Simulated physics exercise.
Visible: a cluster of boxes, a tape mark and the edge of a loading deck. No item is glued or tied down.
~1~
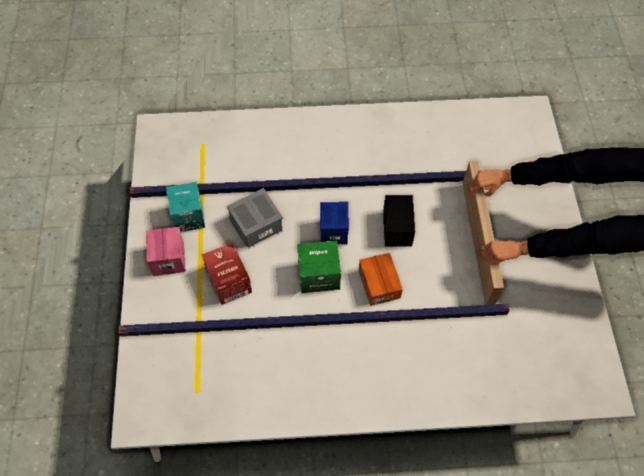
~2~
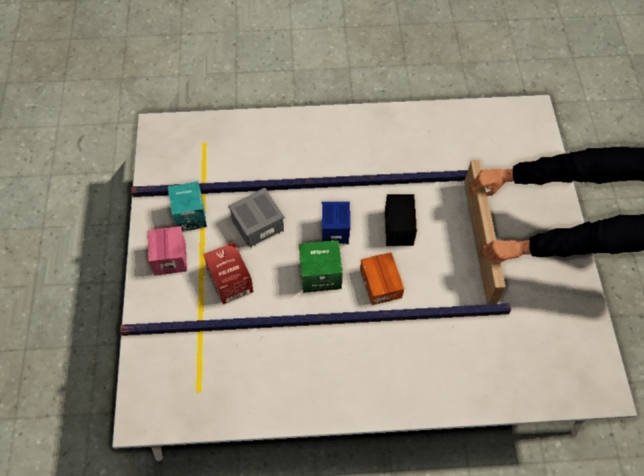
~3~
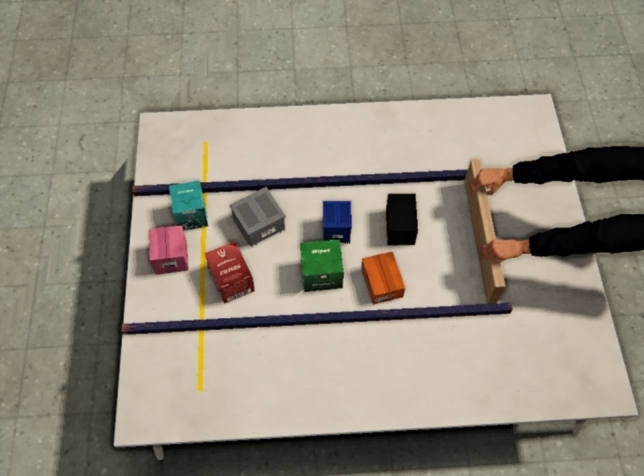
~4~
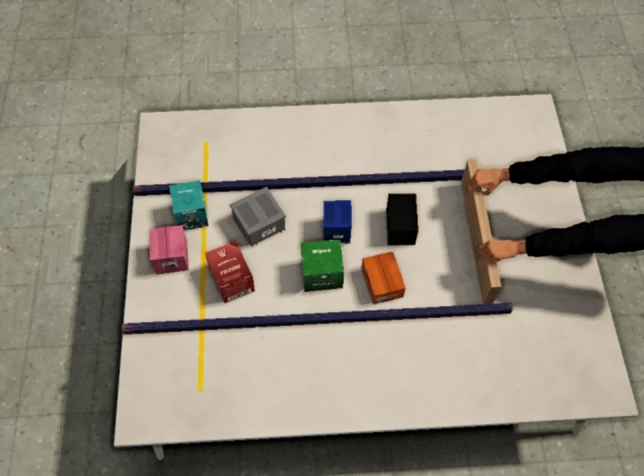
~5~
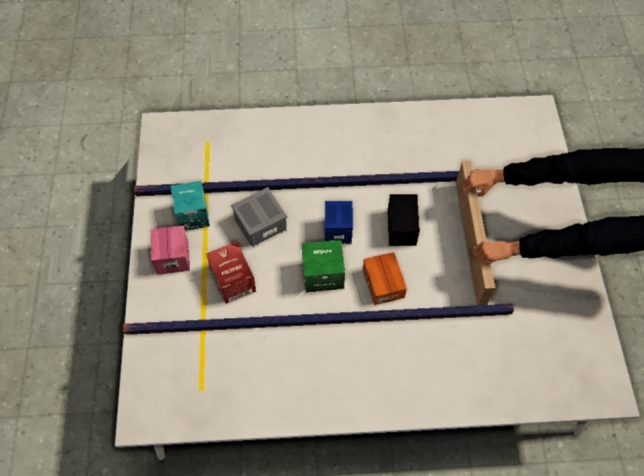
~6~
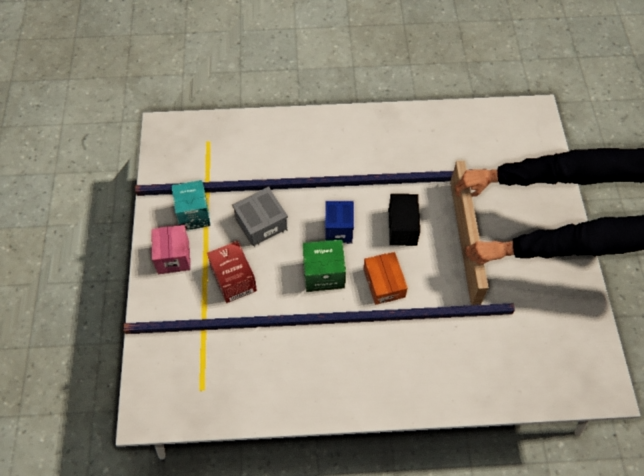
On a pale deck, two hands slide a wooden plank slightly left toward scattered coloured boxes.
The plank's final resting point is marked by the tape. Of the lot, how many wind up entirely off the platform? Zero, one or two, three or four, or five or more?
It ends with three or four down.
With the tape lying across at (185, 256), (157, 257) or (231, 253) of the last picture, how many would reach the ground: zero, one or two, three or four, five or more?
Three or four; five or more; 1 or 2.
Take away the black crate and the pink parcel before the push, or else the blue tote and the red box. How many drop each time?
First 2, then 2.
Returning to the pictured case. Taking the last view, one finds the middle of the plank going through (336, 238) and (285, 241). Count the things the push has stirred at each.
Counting first: 5, next 8.
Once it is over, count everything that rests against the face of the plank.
It ends up touching 2.
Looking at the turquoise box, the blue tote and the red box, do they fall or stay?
At the finish the turquoise box is gone, the blue tote is still up there and the red box is gone.
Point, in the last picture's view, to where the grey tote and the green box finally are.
The first sits around (139, 213), while the other sits around (150, 273).
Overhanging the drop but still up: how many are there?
Count of overhanging things: 1.
Soon after, none off yet; pink parcel at rest near (171, 250); turquoise box at rest near (192, 206); red box at rest near (232, 272).
Then, none off yet; pink parcel at rest near (171, 250); turquoise box moved a little near (181, 205); red box moved a little near (205, 272).
By the end, the number that fall off is three or four; fallen, red box, turquoise box and pink parcel.
